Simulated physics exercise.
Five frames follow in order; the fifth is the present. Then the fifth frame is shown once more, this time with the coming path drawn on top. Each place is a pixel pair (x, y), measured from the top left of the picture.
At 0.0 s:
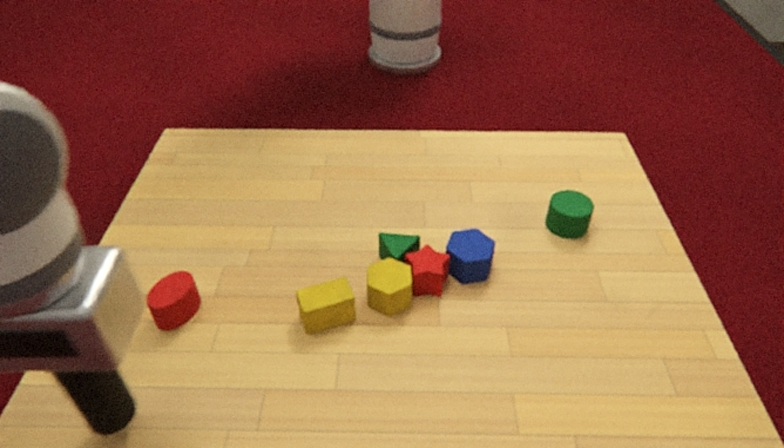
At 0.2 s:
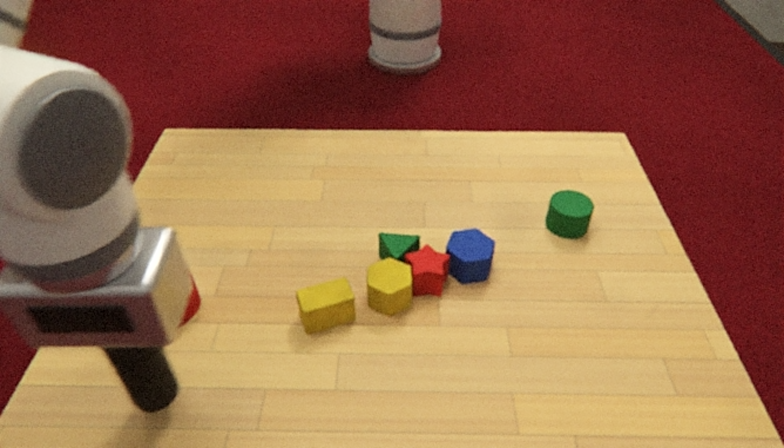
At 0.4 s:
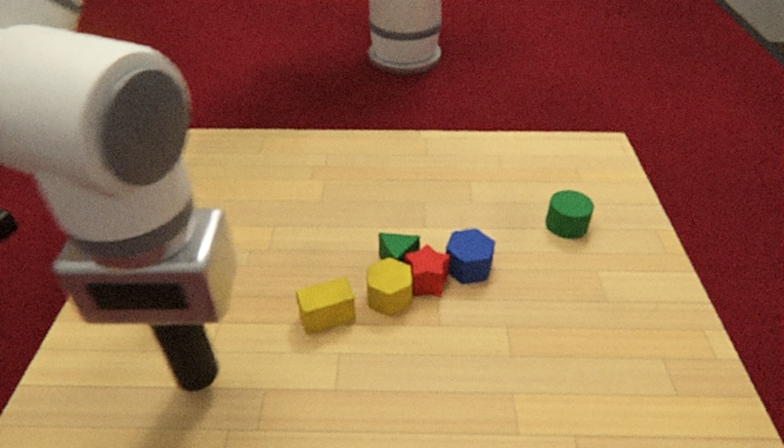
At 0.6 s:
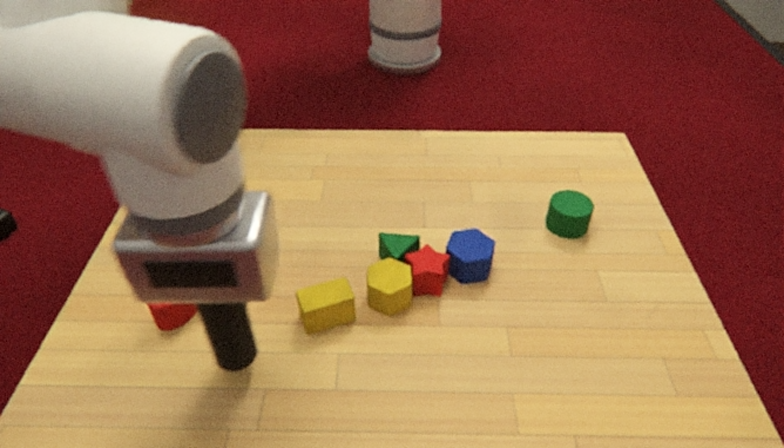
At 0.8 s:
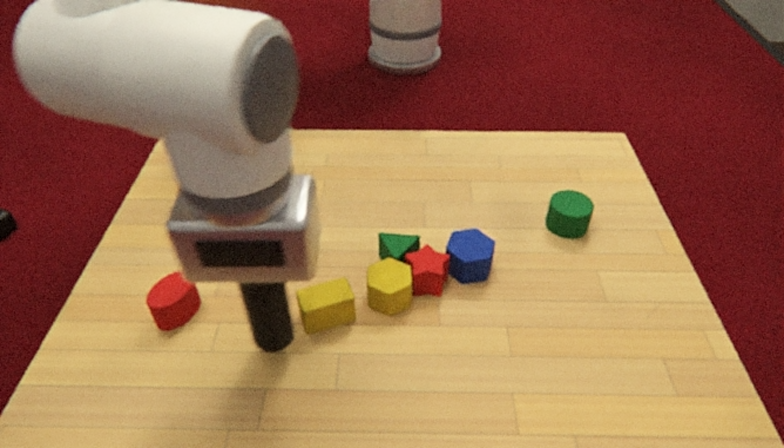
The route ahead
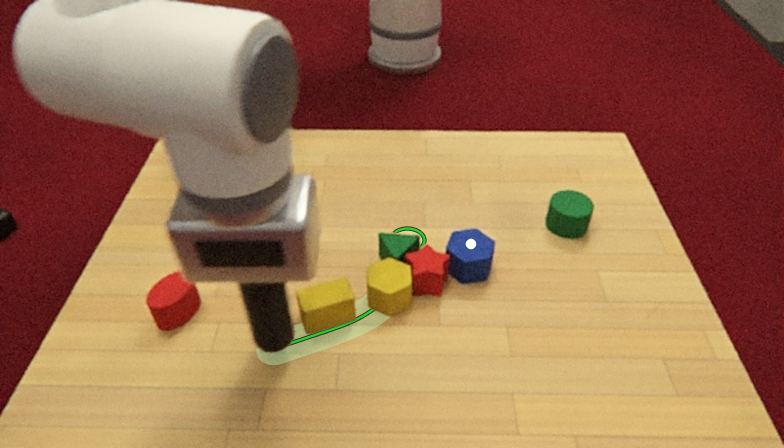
At first, a robot arm with a black tip is at the left edge of a wooden table scattered with coloured blocks. The arm moves steadily right and slightly away from the viewer, briefly hiding the red block, until its tip is beside the yellow oblong block, while the blocks stay put.
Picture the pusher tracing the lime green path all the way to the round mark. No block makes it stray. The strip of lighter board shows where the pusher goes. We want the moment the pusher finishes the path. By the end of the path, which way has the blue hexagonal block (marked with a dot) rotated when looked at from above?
Viewed from above: Anti-clockwise.
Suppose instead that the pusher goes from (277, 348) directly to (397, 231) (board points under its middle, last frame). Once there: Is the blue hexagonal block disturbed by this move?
At the end, its place is different.
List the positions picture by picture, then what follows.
In the first picture, pusher tip at (113, 414); block tops, yellow oblong block at (325, 293); yellow hexagonal block at (389, 275); green triangular block at (398, 241); red star at (428, 260); blue hexagonal block at (471, 244).
In the second picture, pusher at (156, 393); blocks unchanged.
In the third picture, pusher at (197, 373); blocks unchanged.
In the fourth picture, pusher at (237, 354); blocks unchanged.
In the fifth picture, pusher at (274, 336); yellow oblong block at (325, 293); yellow hexagonal block at (389, 275); green triangular block at (398, 241); red star at (428, 260); blue hexagonal block at (471, 244).
Path on the board, from (277, 348) through (347, 324) and (394, 285) to (408, 240); the dot is on the blue hexagonal block.
The first path, step by step. One third of the way, pusher at (346, 312); yellow oblong block at (357, 267), turned 55° anticlockwise; yellow hexagonal block at (399, 268), turned 25° clockwise; green triangular block at (403, 238), turned 30° anticlockwise; red star at (438, 259); blue hexagonal block at (476, 242).
Two thirds of the way, pusher at (395, 273); yellow oblong block at (363, 241); yellow hexagonal block at (423, 242), turned 25° clockwise; green triangular block at (413, 220), turned 70° anticlockwise; red star at (461, 250), turned 40° clockwise; blue hexagonal block at (497, 237), turned 25° anticlockwise.
At the end, pusher at (408, 228); yellow oblong block at (360, 235), turned 145° anticlockwise; yellow hexagonal block at (445, 214), turned 65° clockwise; green triangular block at (424, 195), turned 90° anticlockwise; red star at (462, 250), turned 40° clockwise; blue hexagonal block at (499, 237), turned 25° anticlockwise.
